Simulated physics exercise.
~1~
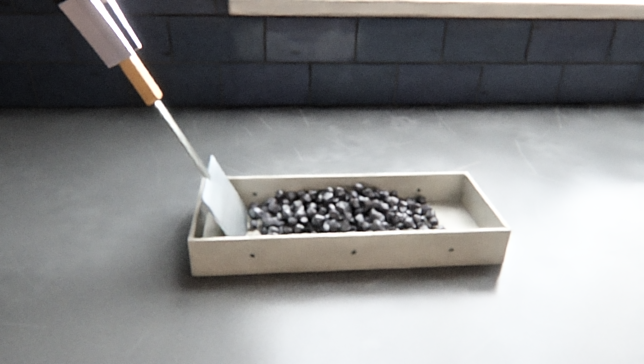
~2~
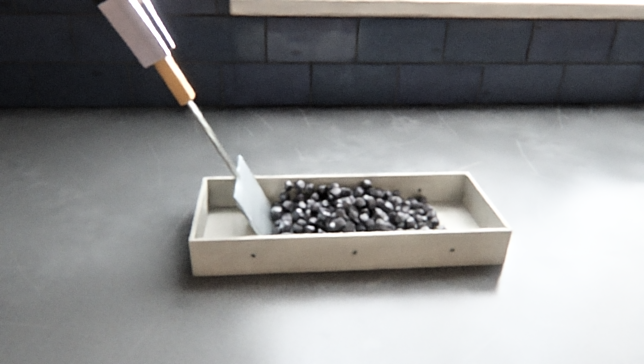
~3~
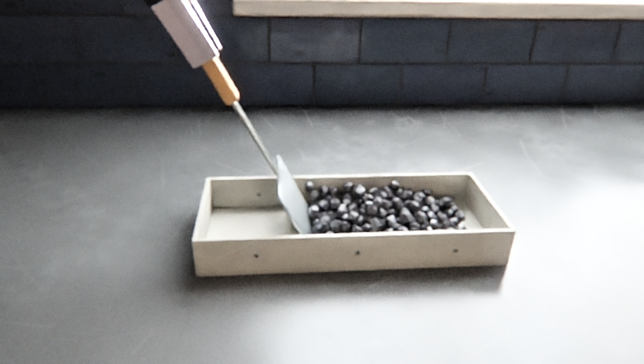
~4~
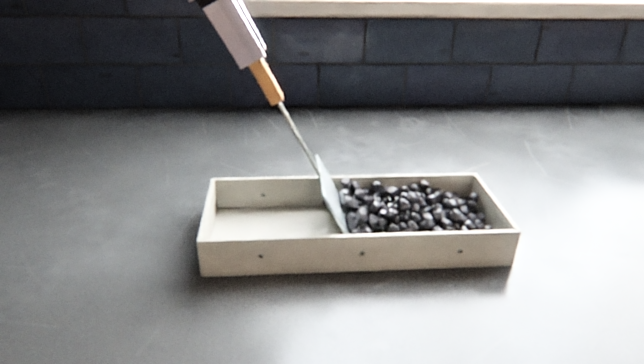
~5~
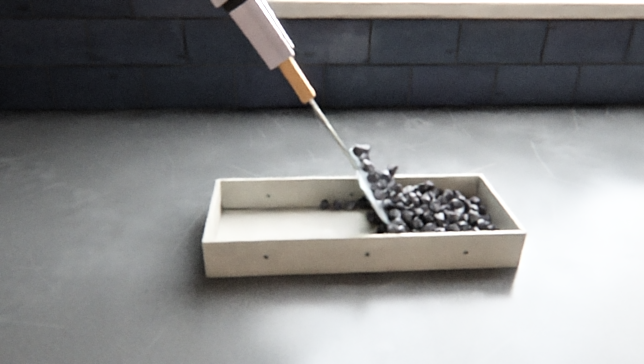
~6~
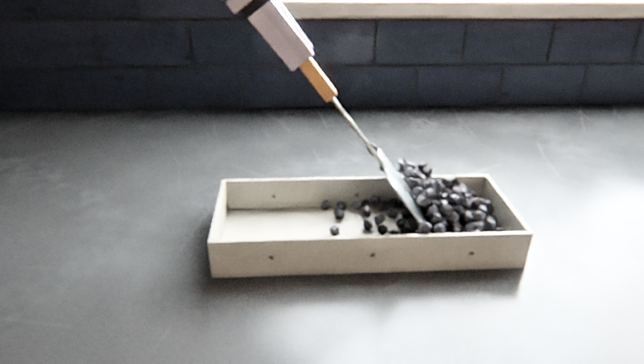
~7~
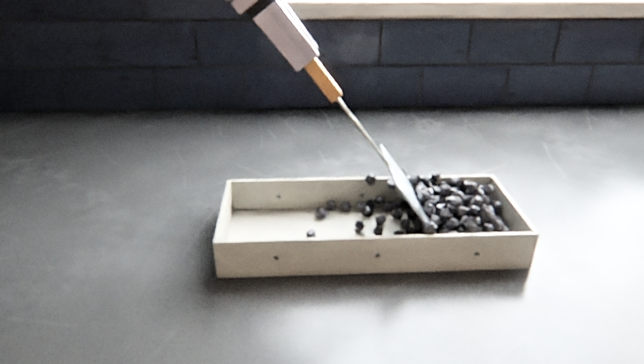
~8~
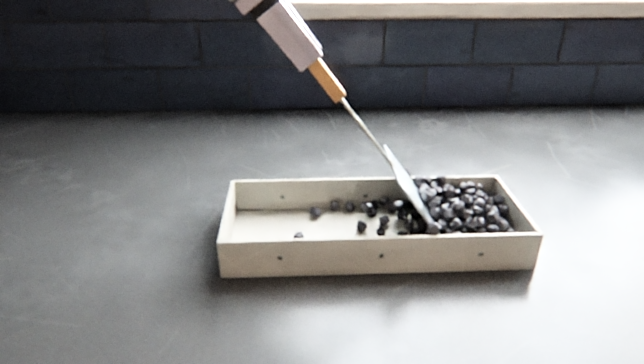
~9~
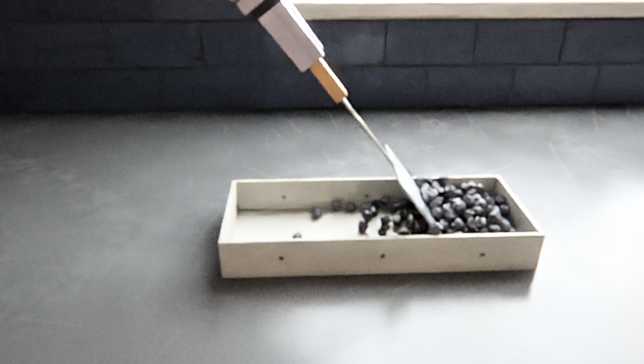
Robot arm pushing dark pebbles rightward through a pale rectangular tray with a spatula, heaping them at the right as some tumble back.
